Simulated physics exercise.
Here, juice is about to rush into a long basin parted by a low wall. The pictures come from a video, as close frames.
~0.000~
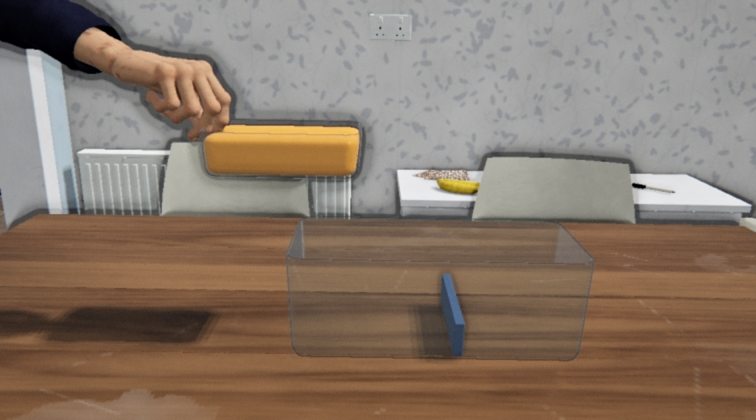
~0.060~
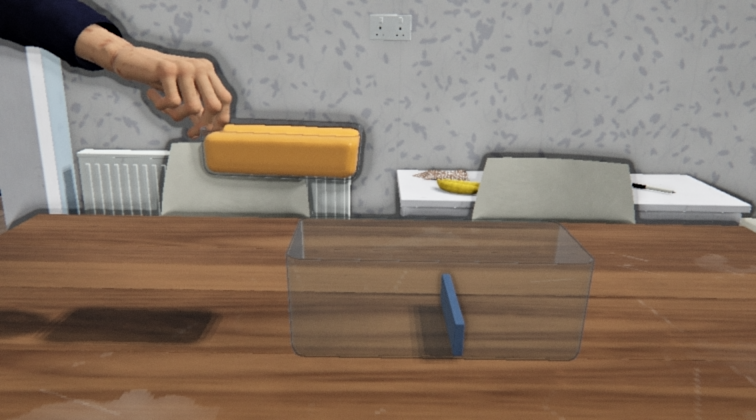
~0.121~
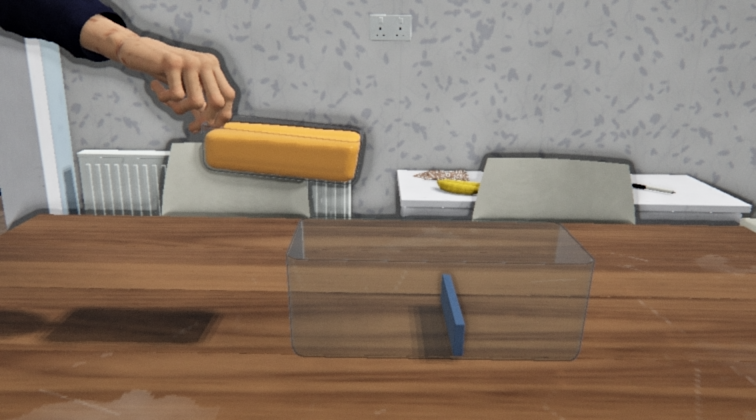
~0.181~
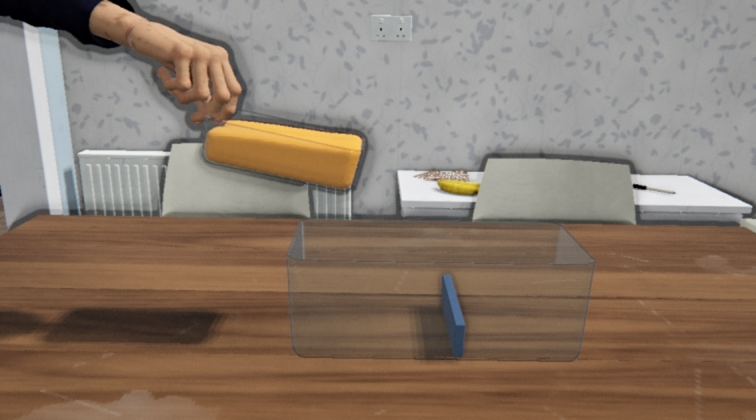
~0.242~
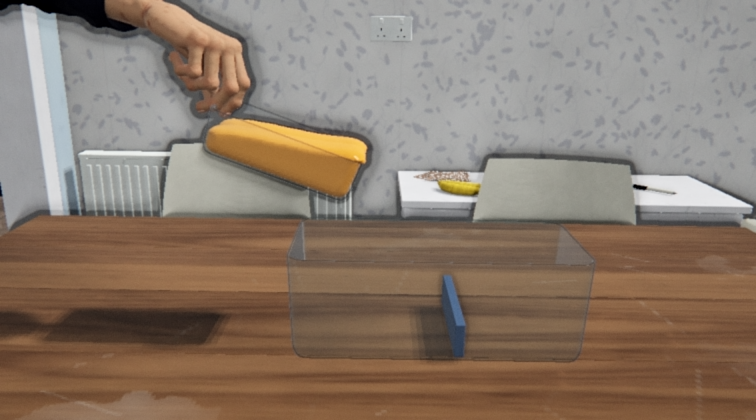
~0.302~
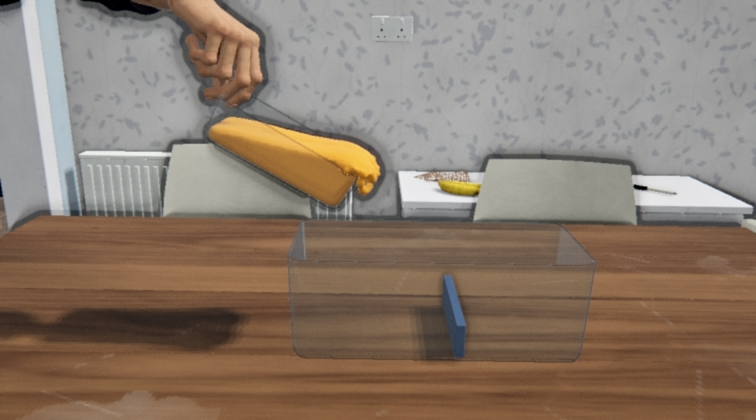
The clip opens with a hand at the upper left by a level container of orange juice, above a clear basin with a low blue wall on a wooden table. The container tilts steadily down to the right as the hand shifts, and juice begins pouring over its right edge.
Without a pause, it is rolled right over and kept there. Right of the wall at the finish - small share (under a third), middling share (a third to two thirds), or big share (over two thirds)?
Small.
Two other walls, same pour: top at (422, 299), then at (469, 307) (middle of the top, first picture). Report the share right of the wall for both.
First try close to 20 percent, second try close to 15 percent.
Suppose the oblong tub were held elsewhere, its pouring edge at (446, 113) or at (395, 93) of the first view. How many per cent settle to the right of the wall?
In order, roughly 75 percent and 45 percent.
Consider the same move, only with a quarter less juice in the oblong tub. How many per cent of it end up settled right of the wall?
It works out near 5 percent.
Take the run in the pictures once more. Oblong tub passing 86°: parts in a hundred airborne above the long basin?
About 15 per cent.
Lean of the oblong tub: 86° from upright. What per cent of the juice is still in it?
Around 5 in a hundred.
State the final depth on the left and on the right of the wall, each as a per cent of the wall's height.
On the left it sits near 50, while on the right it sits near 0.
A moment on, the oblong tub is tipped on its side and 5 per cent is still to pour, 78 is left of the wall and 0 right of it.
Next, the oblong tub is tipped right over and 1 per cent is still to pour, 89 is left of the wall and 6 right of it.
Then the oblong tub is tipped right over and 0 per cent is still to pour, 90 is left of the wall and 7 right of it.
Later the oblong tub is tipped right over and 0 per cent is still to pour, 90 is left of the wall and 7 right of it.
At rest 90 per cent lies left of the wall, 7 right of it and 3 outside.
